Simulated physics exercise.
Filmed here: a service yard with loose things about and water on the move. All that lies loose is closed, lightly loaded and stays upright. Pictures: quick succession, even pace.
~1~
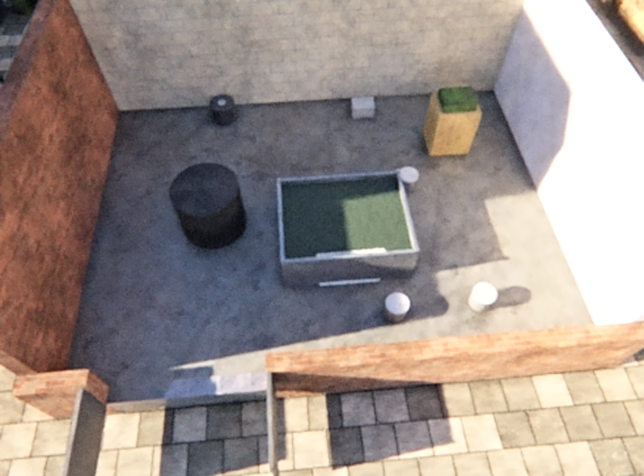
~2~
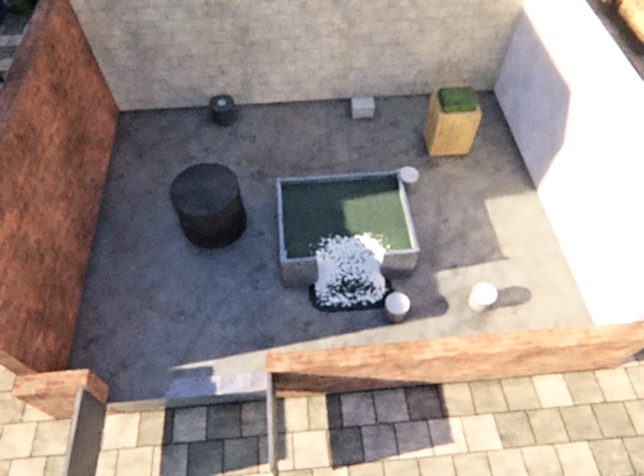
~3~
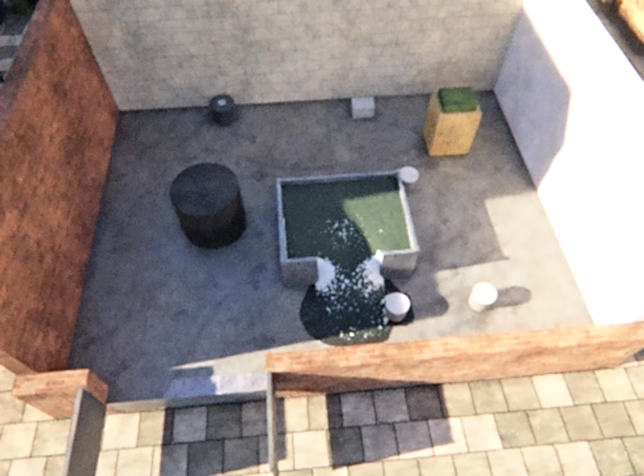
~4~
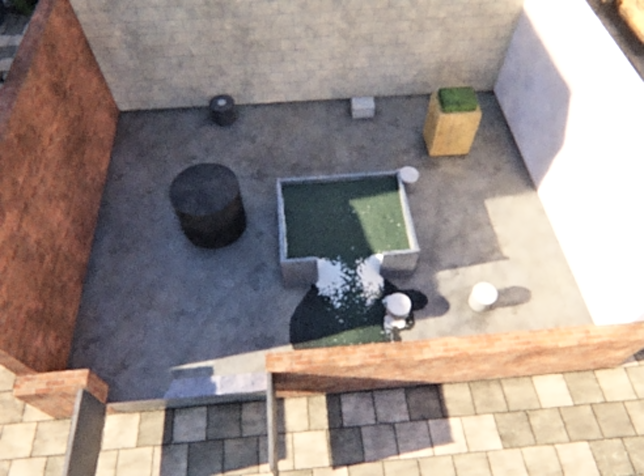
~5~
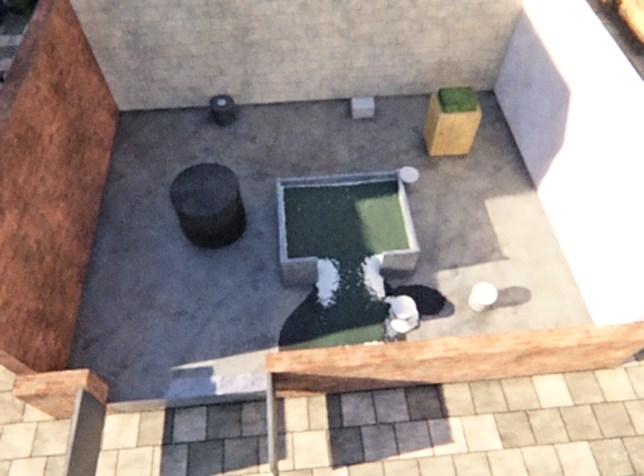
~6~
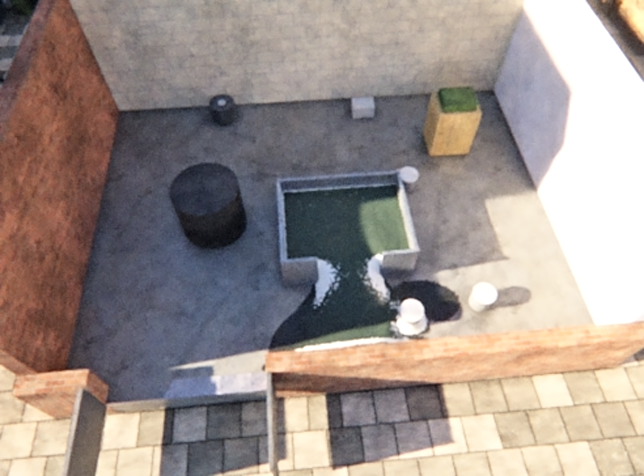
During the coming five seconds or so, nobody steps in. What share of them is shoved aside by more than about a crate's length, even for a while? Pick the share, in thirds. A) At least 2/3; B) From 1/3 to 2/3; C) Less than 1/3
B.
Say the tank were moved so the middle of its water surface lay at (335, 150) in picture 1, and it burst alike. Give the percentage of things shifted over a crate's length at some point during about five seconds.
By my reckoning, about 20 per cent.
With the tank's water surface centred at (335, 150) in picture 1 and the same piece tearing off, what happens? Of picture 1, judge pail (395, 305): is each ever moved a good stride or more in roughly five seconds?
From what I can tell, it got displaced that much.
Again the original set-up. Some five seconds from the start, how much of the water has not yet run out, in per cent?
Close to 94 %.
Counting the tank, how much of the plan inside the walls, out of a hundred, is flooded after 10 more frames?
I'd estimate around 35 percent.
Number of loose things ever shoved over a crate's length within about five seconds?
Count: 2.
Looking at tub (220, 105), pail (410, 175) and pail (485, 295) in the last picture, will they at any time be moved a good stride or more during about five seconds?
In the order given: Fell short, fell short, covered the distance.
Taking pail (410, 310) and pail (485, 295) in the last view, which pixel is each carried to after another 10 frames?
Look for them close to (478, 272) and (506, 279).
A moment on, 1 of 5 are well off their spots; 0 afloat.
Next, 1 of 5 are well off their spots; 0 afloat.
Later, 2 of 5 are well off their spots; 0 afloat.
In the end, 2 of 5 are well off their spots, and 2 have been at some point; 0 afloat.
